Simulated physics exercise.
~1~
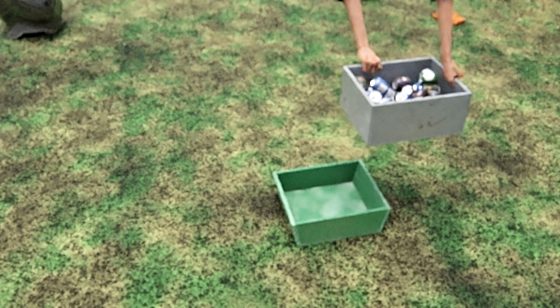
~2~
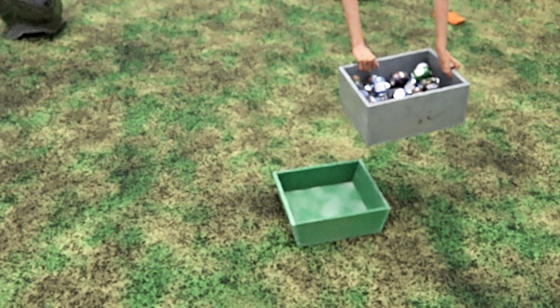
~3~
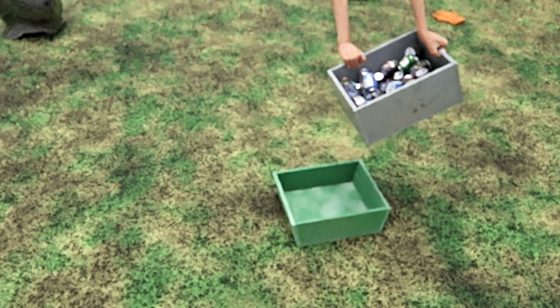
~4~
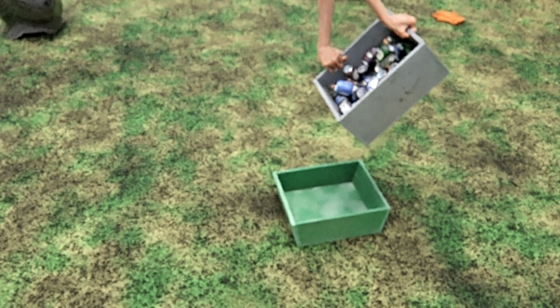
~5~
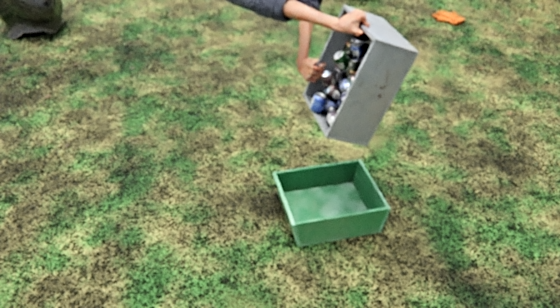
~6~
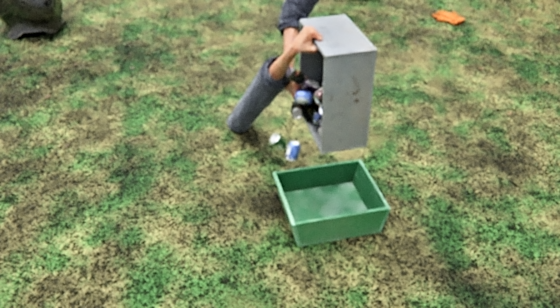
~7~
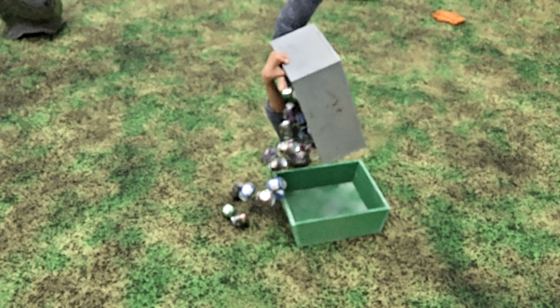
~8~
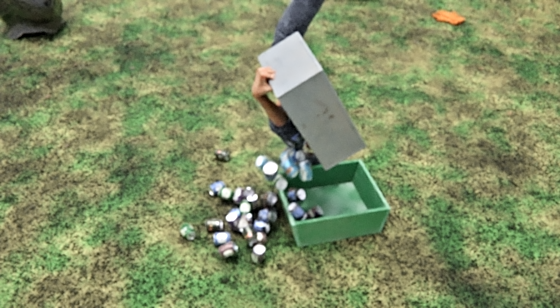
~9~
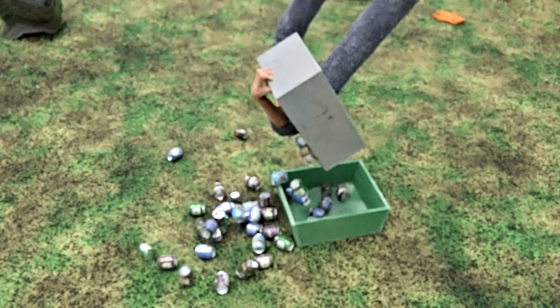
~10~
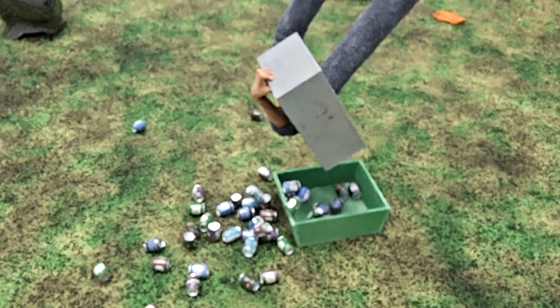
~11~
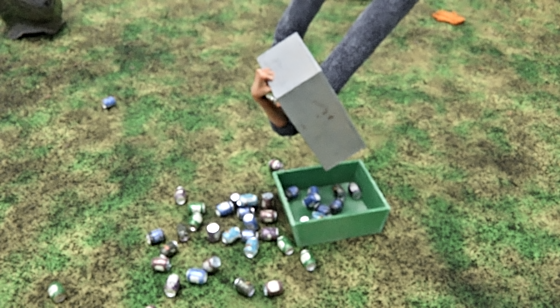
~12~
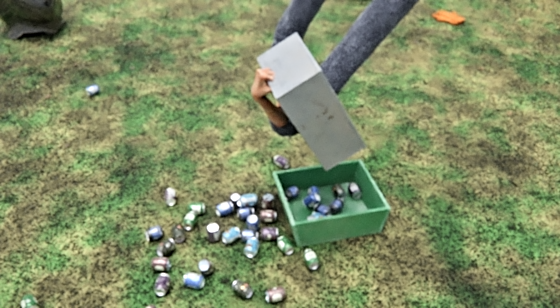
A grey box full of small cans, held by a person's hands above a green basket on patchy grass, tilts to the left until it is upended and tips them out. Some land in the basket, but most spill onto the grass and scatter left as the box stays tilted.
